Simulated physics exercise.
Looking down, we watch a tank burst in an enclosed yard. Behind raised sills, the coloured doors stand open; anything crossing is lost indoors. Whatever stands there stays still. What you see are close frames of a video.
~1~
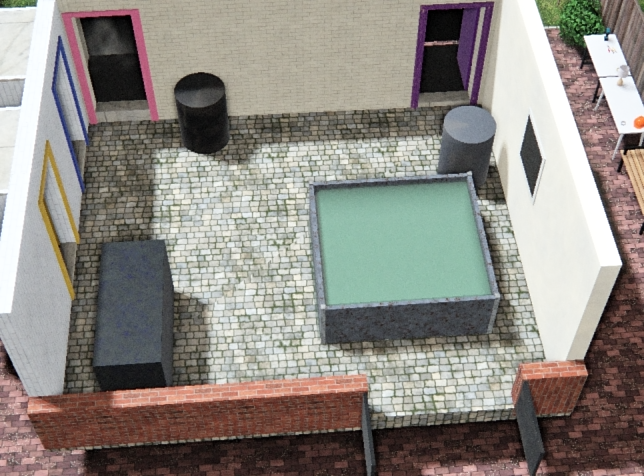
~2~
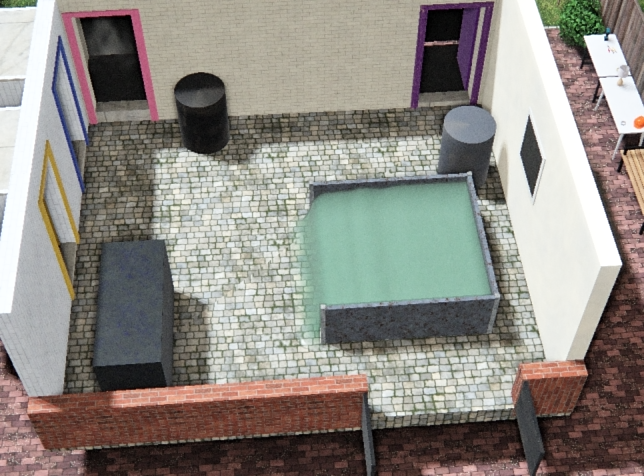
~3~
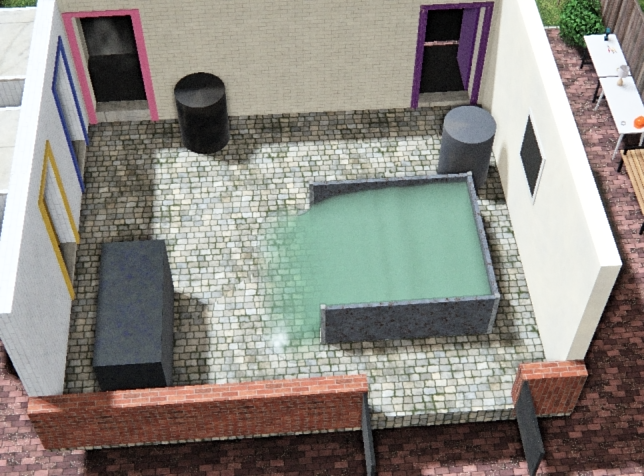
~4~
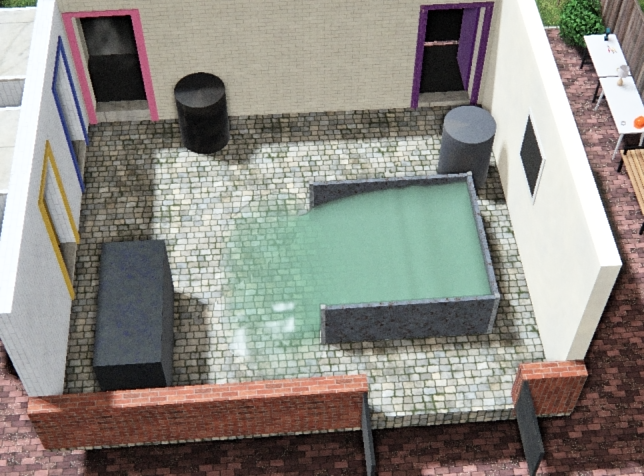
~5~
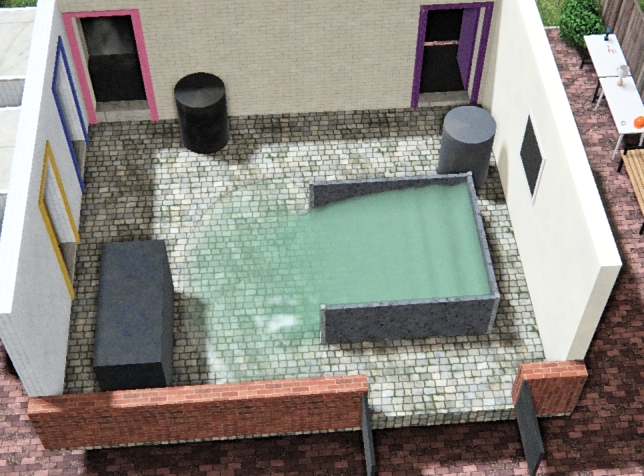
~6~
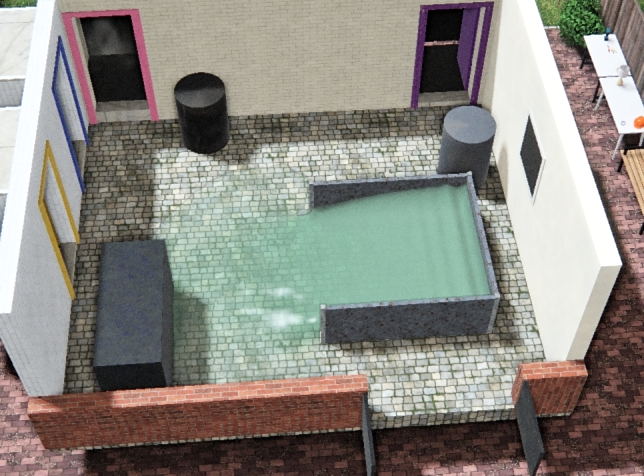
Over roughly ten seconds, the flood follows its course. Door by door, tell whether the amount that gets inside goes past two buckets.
Door by door: The yellow door goes past two buckets, the purple door goes past two buckets, the pink door goes past two buckets, the blue door goes past two buckets.
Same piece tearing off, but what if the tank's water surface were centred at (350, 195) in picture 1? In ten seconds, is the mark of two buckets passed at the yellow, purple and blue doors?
Note: Yellow ends up above; purple ends up beneath; blue ends up above.
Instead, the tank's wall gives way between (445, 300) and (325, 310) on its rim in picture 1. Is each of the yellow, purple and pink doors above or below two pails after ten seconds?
Result: Yellow keeps within bounds, purple keeps within bounds, pink keeps within bounds.
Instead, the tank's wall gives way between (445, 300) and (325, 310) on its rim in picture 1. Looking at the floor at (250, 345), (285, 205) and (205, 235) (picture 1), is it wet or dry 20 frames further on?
The first point is soaked, the second soaked, the third soaked.
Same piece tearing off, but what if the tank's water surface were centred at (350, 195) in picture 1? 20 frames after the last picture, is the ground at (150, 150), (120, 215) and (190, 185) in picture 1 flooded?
In that order: Awash, flooded, under water.
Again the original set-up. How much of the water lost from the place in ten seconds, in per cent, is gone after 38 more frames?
I make it 70 per cent.
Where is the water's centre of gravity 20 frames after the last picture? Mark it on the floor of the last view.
Centre of the water: Near (248, 268).
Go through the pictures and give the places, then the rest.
In the first picture, the tank at (400, 241) is whole and still.
In the second picture, the front is at (318, 347), out from the gap at (319, 266).
In the third picture, the front is at (293, 356), out from the gap at (319, 268).
In the fourth picture, water pours out at (319, 270) and has run to (268, 372).
In the fifth picture, the front is at (229, 379), out from the gap at (319, 270).
In the sixth picture, the front is at a hidden place, out from the gap at (319, 271).
A moment on, water covers 45 % of the floor; the yellow door over two buckets in, the purple door not reached, the pink door not reached, the blue door not reached.
Next, water covers 50 % of the floor; the yellow door far over two buckets in, the purple door not reached, the pink door wet at the sill, nothing in, the blue door under two buckets in.
Then, water covers 70 % of the floor; the yellow door far over two buckets in, the purple door not reached, the pink door over two buckets in, the blue door over two buckets in.
Later, water covers 95 % of the floor; the yellow door far over two buckets in, the purple door wet at the sill, nothing in, the pink door far over two buckets in, the blue door far over two buckets in.
In the end, water covers 100 % of the floor; the yellow door far over two buckets in, the purple door over two buckets in, the pink door far over two buckets in, the blue door far over two buckets in.
